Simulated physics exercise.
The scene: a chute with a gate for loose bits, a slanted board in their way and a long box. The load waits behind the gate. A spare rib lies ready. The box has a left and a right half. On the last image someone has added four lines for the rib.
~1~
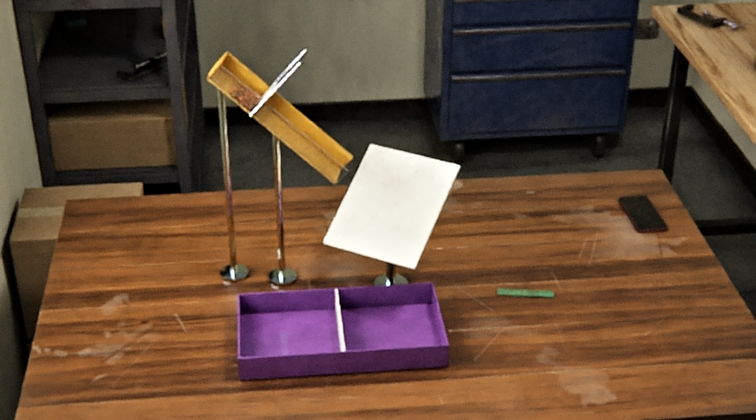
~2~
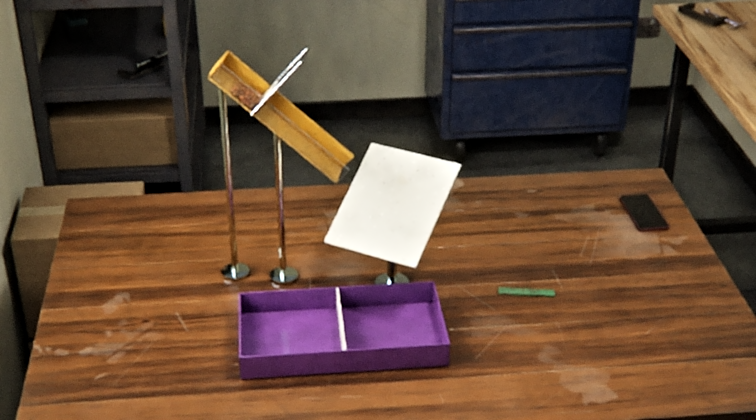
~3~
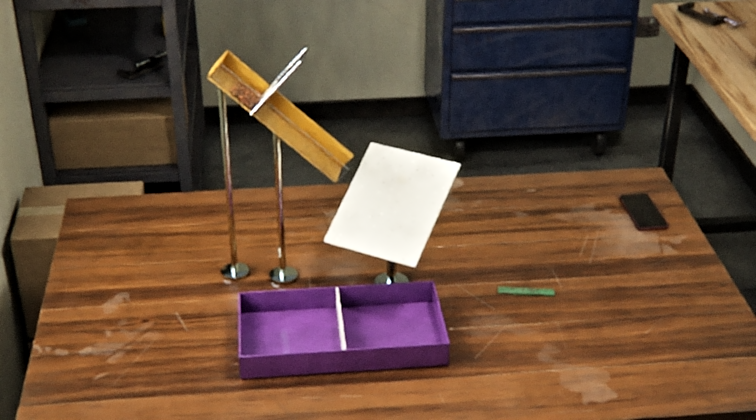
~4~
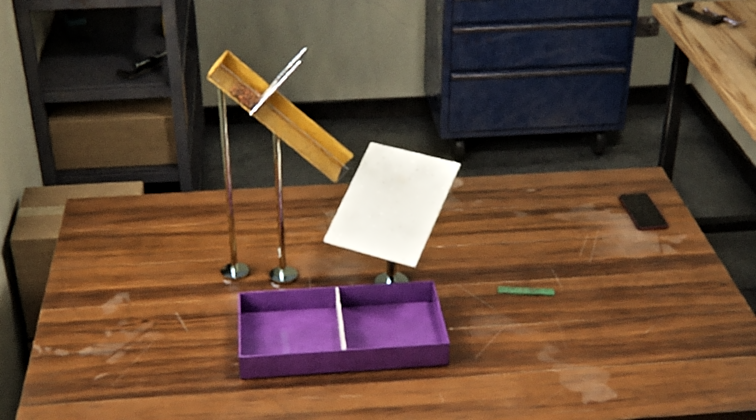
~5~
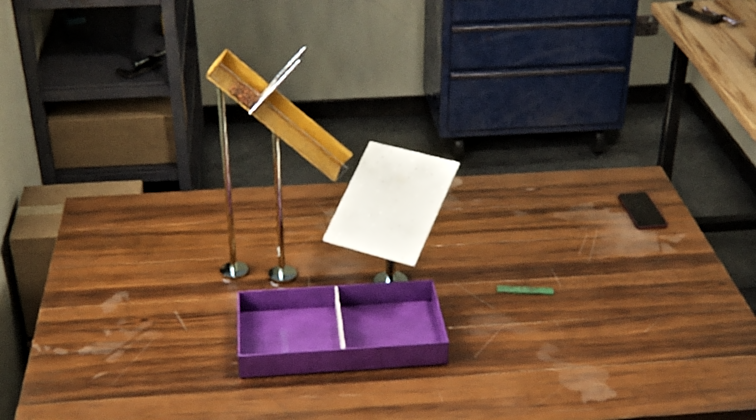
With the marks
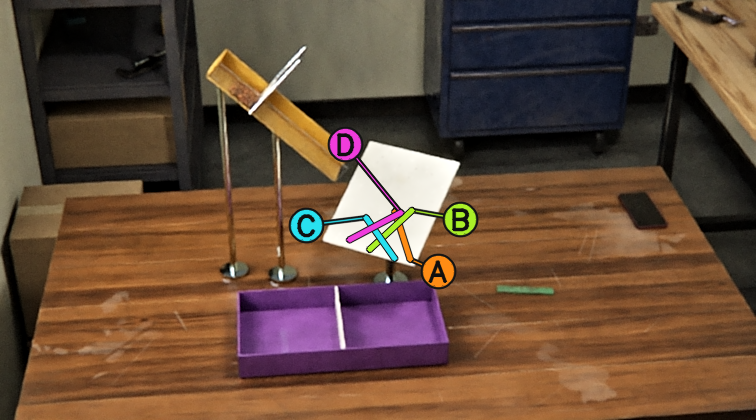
In this clip, a yellow chute on metal stands holds small brown bits behind a white gate, near a tilted white board and a divided purple box on a wooden table; nothing visibly moves apart from very slight camera shake.
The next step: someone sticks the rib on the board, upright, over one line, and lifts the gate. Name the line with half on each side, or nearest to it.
The answer is line B.
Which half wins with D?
Left.
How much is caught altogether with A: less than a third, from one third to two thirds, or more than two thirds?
It is more than two thirds.
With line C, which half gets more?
More lands on the right.
On the marked copy, line A from (394, 211) to (410, 259); line B from (412, 210) to (369, 249); line C from (366, 217) to (394, 258); line D from (400, 212) to (349, 239).
Choosing A, of what is caught, a stray few in the left half, nearly all in the right.
Choosing B, of what is caught, about half in the left half, about half in the right.
Choosing C, of what is caught, a small part in the left half, most in the right.
Choosing D, of what is caught, most in the left half, a small part in the right.
